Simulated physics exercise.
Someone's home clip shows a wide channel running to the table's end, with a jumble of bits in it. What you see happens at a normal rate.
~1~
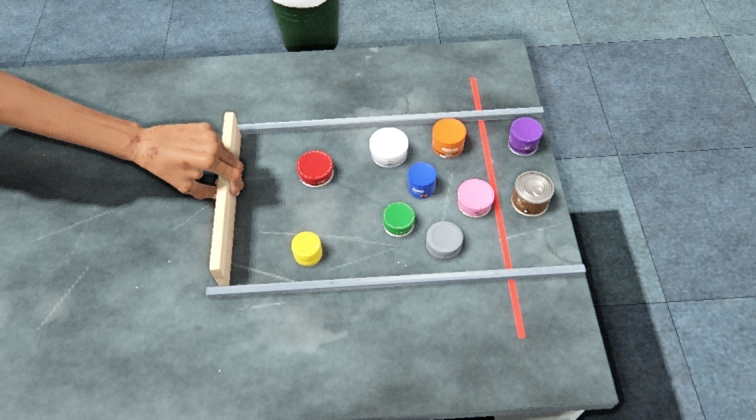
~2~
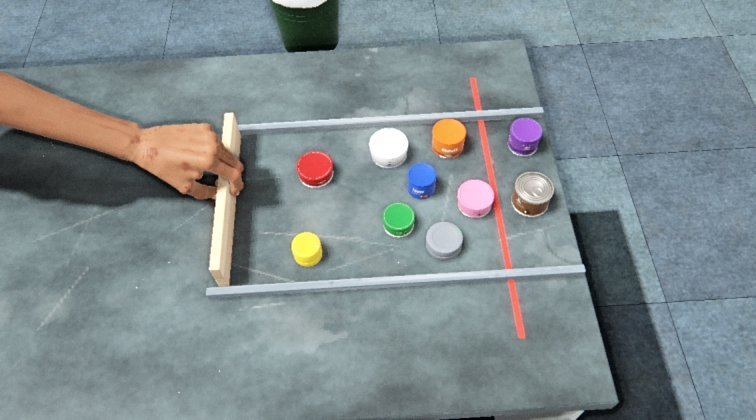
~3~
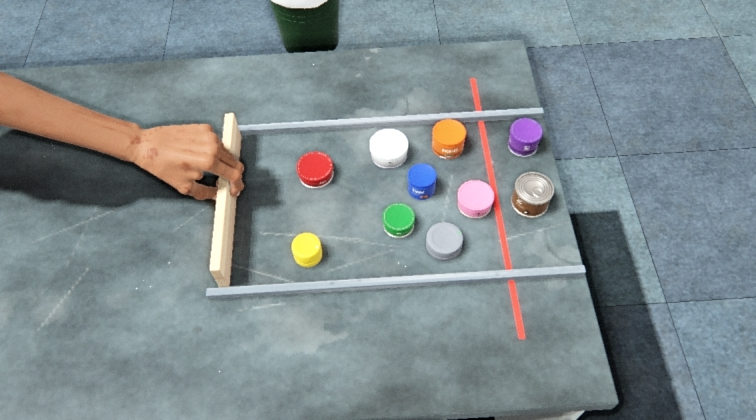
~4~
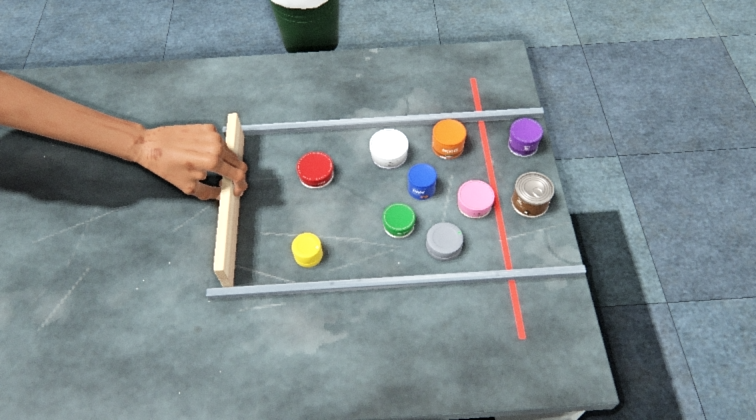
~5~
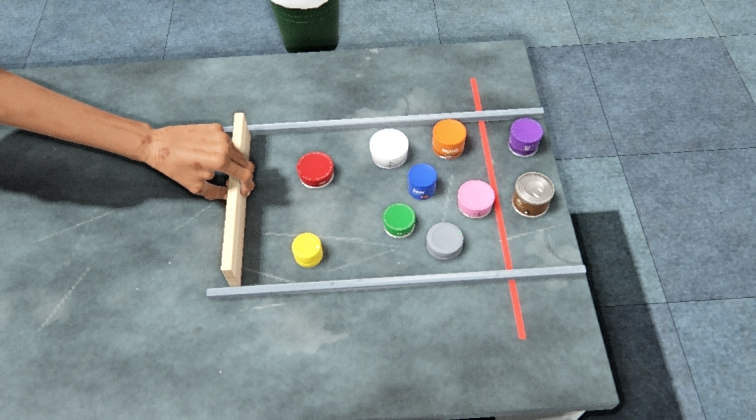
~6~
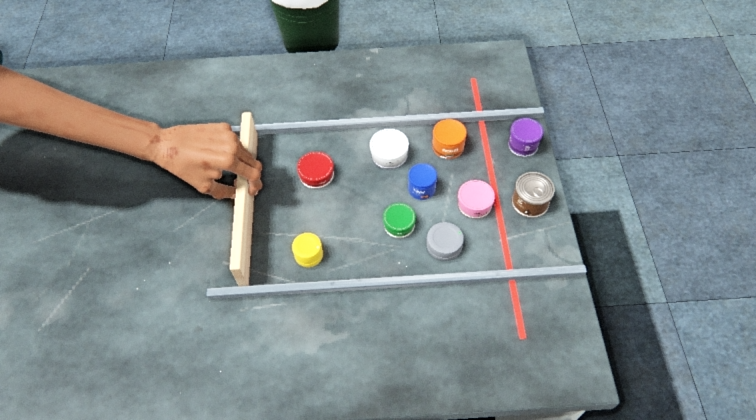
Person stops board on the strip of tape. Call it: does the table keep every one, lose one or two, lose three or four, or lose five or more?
It loses one or two.
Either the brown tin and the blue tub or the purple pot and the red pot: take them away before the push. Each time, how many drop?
1 in the first case and 0 in the second.
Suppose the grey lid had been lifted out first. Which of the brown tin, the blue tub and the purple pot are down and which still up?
Brown tin - gone; blue tub - safe; purple pot - gone.
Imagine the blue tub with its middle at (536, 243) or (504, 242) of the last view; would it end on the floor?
Results in order - still up; still up.
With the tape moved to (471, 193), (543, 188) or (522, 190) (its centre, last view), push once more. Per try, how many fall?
0, 5, 3.
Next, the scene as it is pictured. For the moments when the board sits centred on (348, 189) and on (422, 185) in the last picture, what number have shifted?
In order, the tallies are 3 and 7.
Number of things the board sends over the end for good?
The number is 2.
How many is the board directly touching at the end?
The answer is 5.
Soon after, none off yet; purple pot at rest near (525, 138); brown tin at rest near (533, 195); pink tin at rest near (476, 200).
By the end, the number that fall off is one or two; fallen, brown tin and purple pot.
